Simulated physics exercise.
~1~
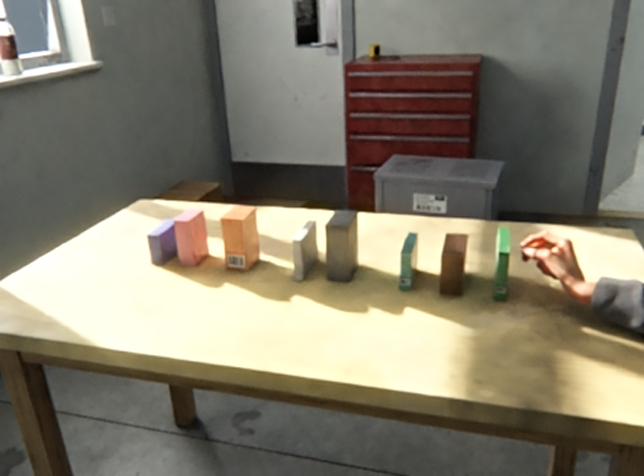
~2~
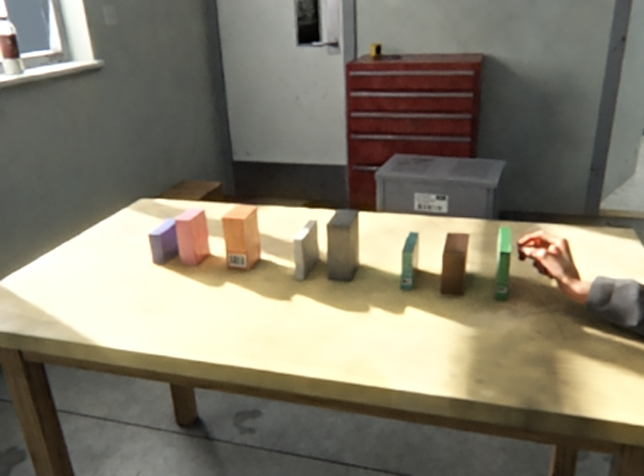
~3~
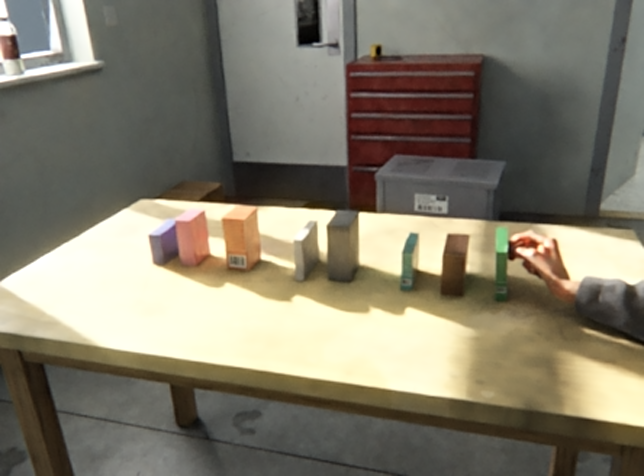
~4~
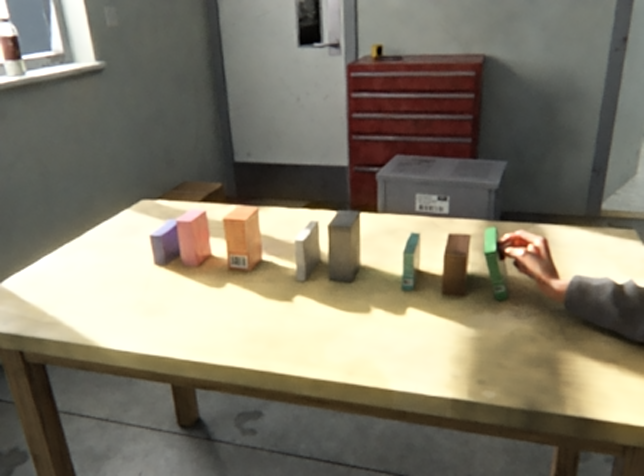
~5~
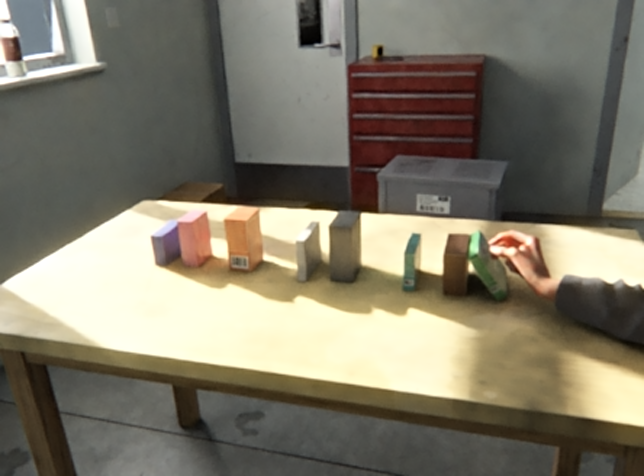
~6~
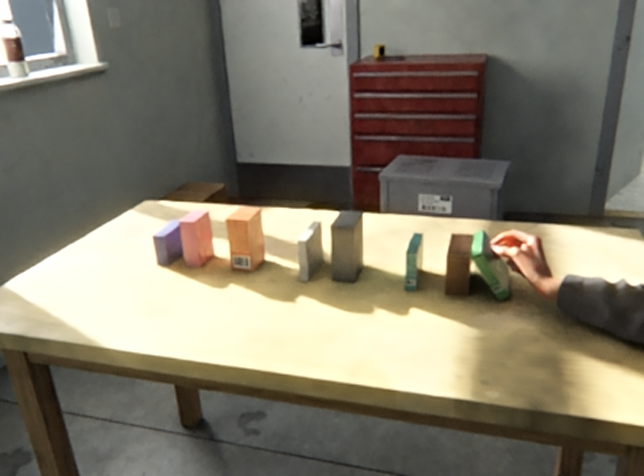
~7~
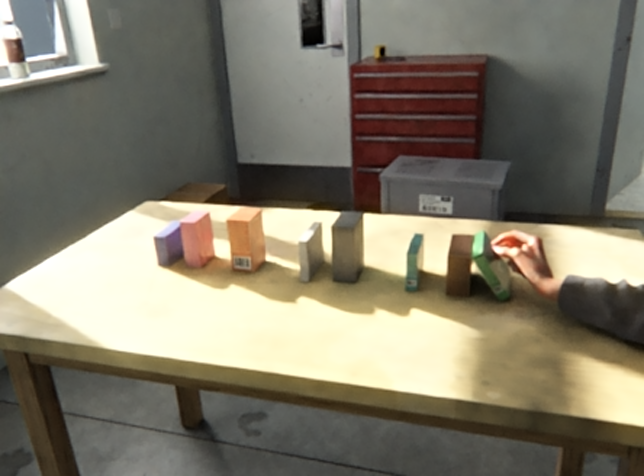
The footage shows a row of upright coloured blocks on a wooden table as a hand at the right tips the green end piece leftward until it leans against the brown one. The hand then stays still, and the other blocks, including the turquoise one, remain standing.
